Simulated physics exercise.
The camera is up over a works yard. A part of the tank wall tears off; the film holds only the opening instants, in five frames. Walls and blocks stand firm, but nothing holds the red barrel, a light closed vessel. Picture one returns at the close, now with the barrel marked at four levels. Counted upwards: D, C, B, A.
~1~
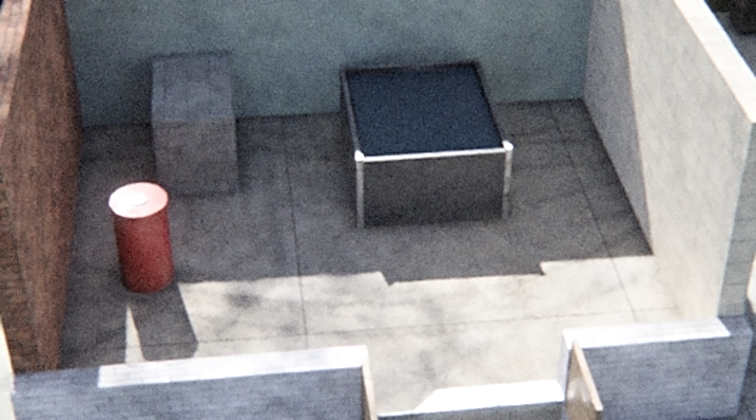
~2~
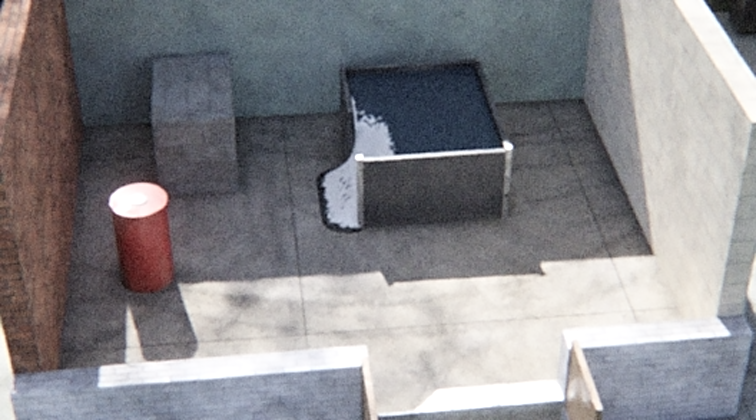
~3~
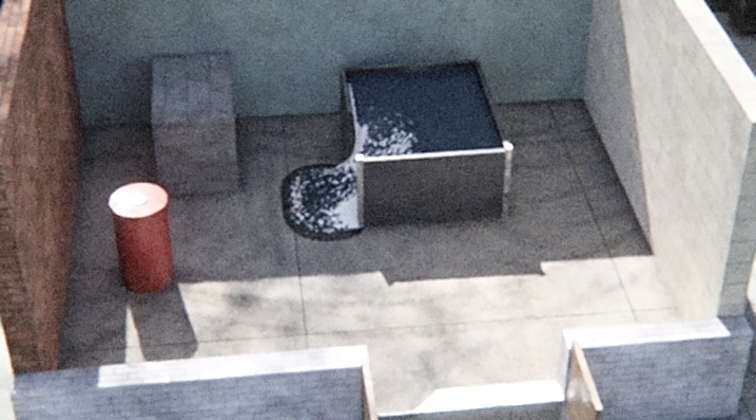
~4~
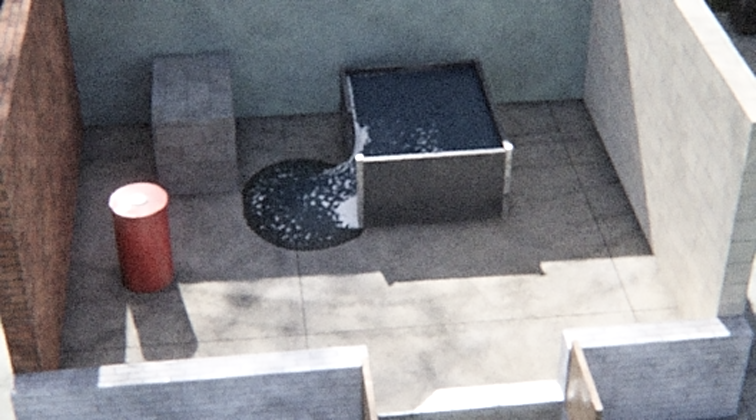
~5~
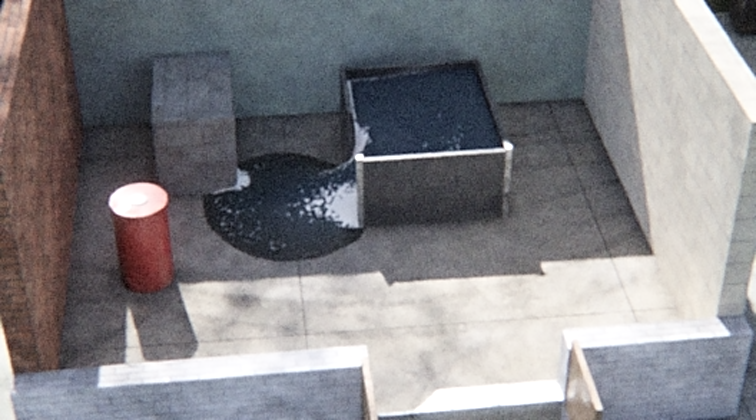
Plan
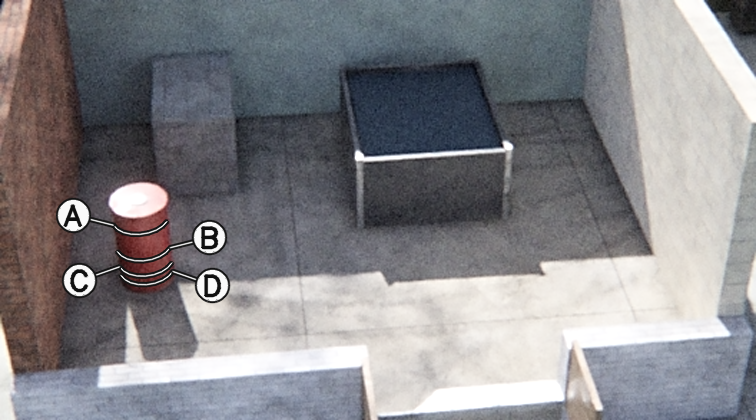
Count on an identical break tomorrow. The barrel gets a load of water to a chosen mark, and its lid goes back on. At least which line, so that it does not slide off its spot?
Go for B.
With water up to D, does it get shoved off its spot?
Yes, it does.
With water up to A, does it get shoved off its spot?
No.
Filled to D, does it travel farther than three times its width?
Yes, clearly.
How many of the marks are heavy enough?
Two.
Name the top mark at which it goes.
The answer is C.
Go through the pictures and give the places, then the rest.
Lid of the red barrel at (138, 200); tank full, its middle at (421, 114); open gate at (465, 342).
Water covers 2 % of the ground, mostly out of sight from here.
Water covers 4 % of the ground and is seen nearest the barrel at (303, 227).
Water covers 6 % of the ground and is seen nearest the barrel at (271, 233).
Lid of the red barrel at (138, 200); water covers 9 % of the ground and is seen nearest the barrel at (224, 229).
On the marked copy, A at (139, 234); B at (143, 260); C at (145, 276); D at (146, 284); from the bottom up D, C, B, A.
Choosing A, it does not move.
Choosing B, it does not move.
Choosing C, it is pushed about its own width away.
Choosing D, it is pushed about 6 times its own width away.
